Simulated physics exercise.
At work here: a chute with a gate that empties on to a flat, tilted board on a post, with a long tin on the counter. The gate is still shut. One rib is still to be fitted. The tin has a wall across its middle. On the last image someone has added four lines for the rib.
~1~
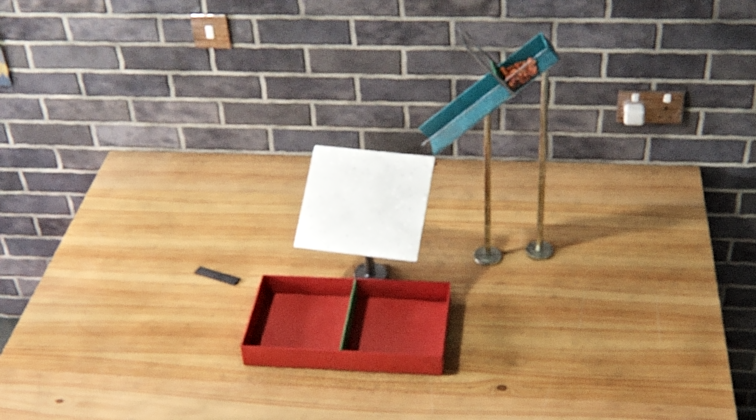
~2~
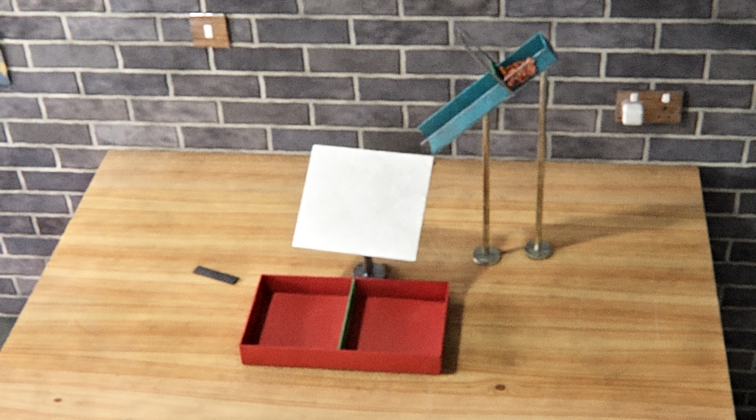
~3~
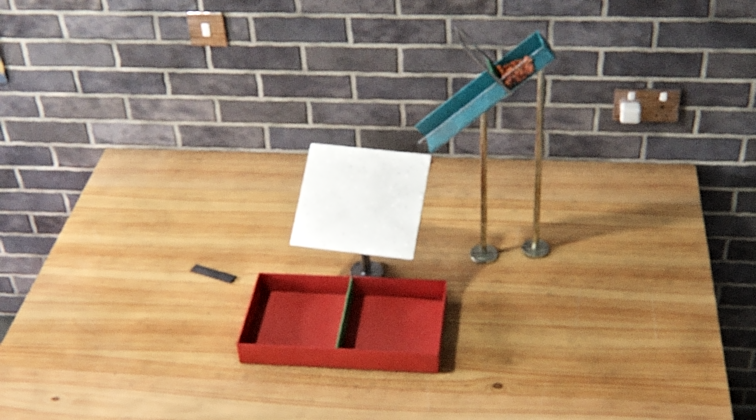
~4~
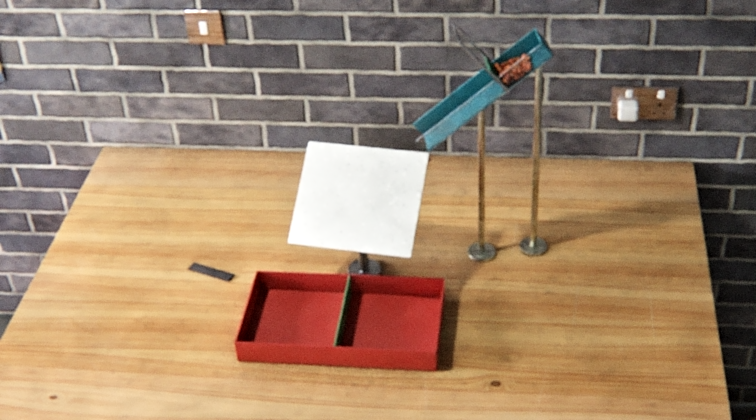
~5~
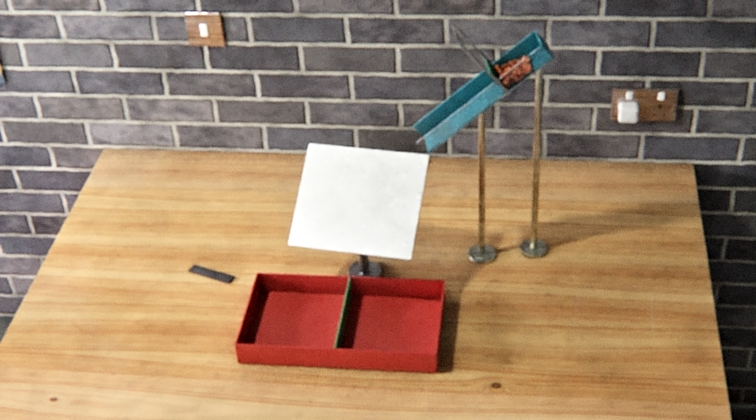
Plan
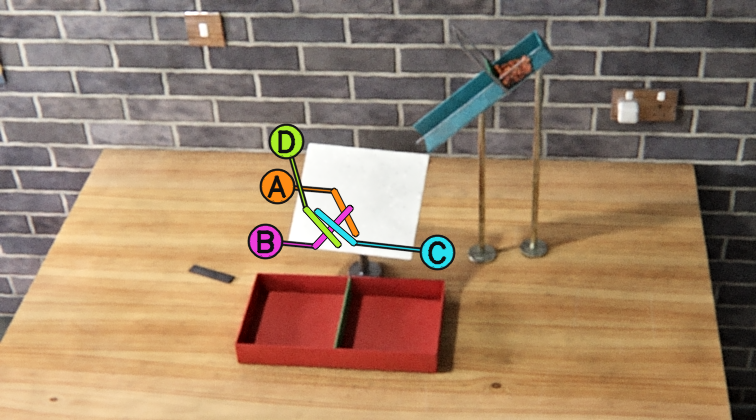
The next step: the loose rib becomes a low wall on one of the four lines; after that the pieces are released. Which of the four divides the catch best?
Best: D.
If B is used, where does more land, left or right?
More lands on the left.
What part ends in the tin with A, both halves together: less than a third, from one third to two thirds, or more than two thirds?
Line A gives more than two thirds.
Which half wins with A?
Right.
On the marked copy, line A from (334, 191) to (355, 233); line B from (350, 208) to (315, 246); line C from (317, 211) to (353, 242); line D from (306, 209) to (338, 244).
Choosing A, of what is caught, only a few in the left half, all but a few in the right.
Choosing B, of what is caught, the bulk in the left half, close to a quarter in the right.
Choosing C, of what is caught, a small share in the left half, the bulk in the right.
Choosing D, of what is caught, close to two thirds in the left half, close to a third in the right.
